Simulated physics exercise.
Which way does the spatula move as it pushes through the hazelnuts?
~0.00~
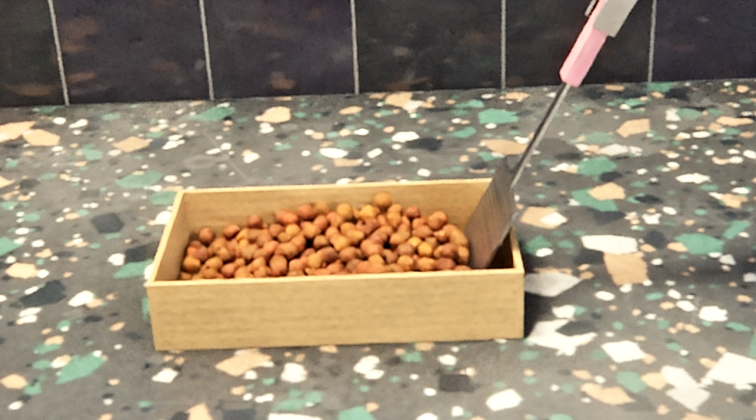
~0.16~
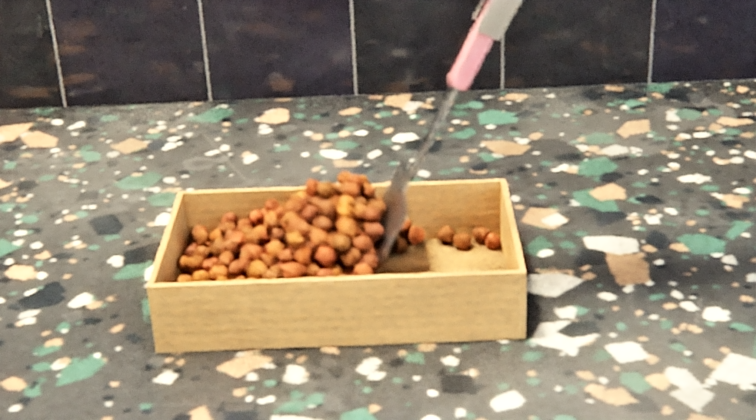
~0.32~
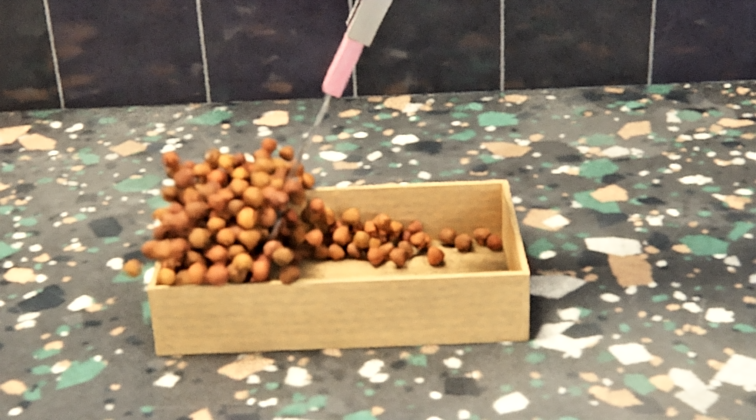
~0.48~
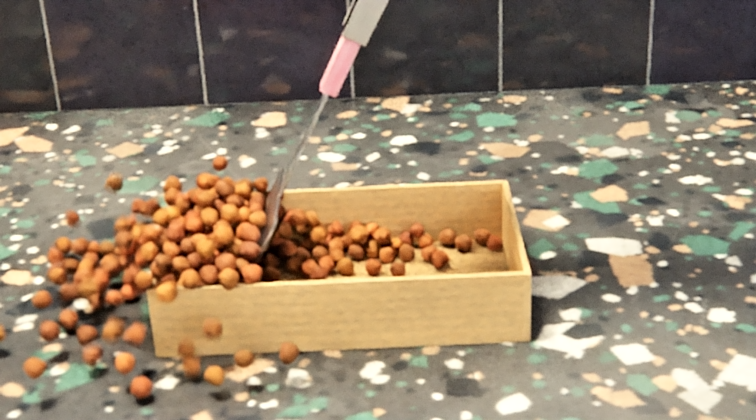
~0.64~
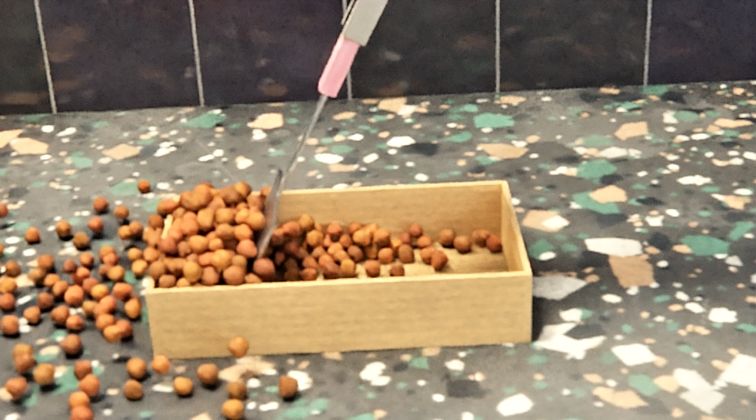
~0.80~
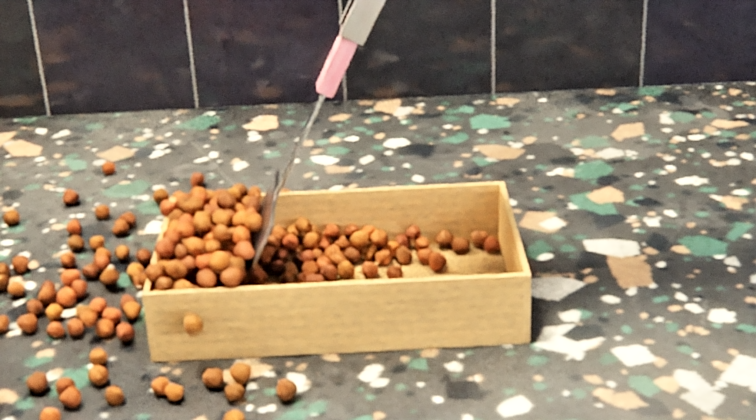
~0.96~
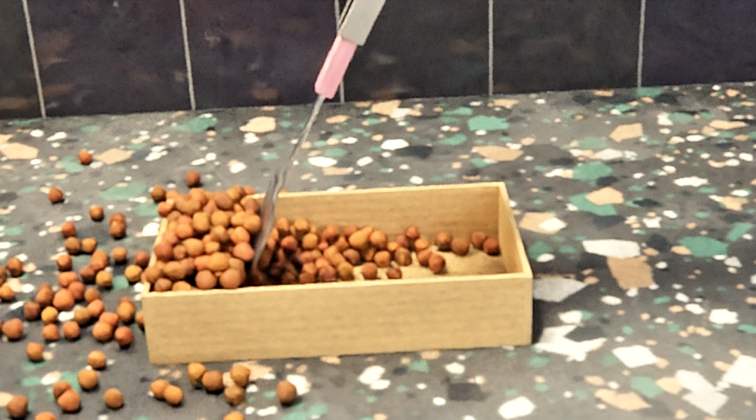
It moves to the left, from the right end of the tray toward the left end.
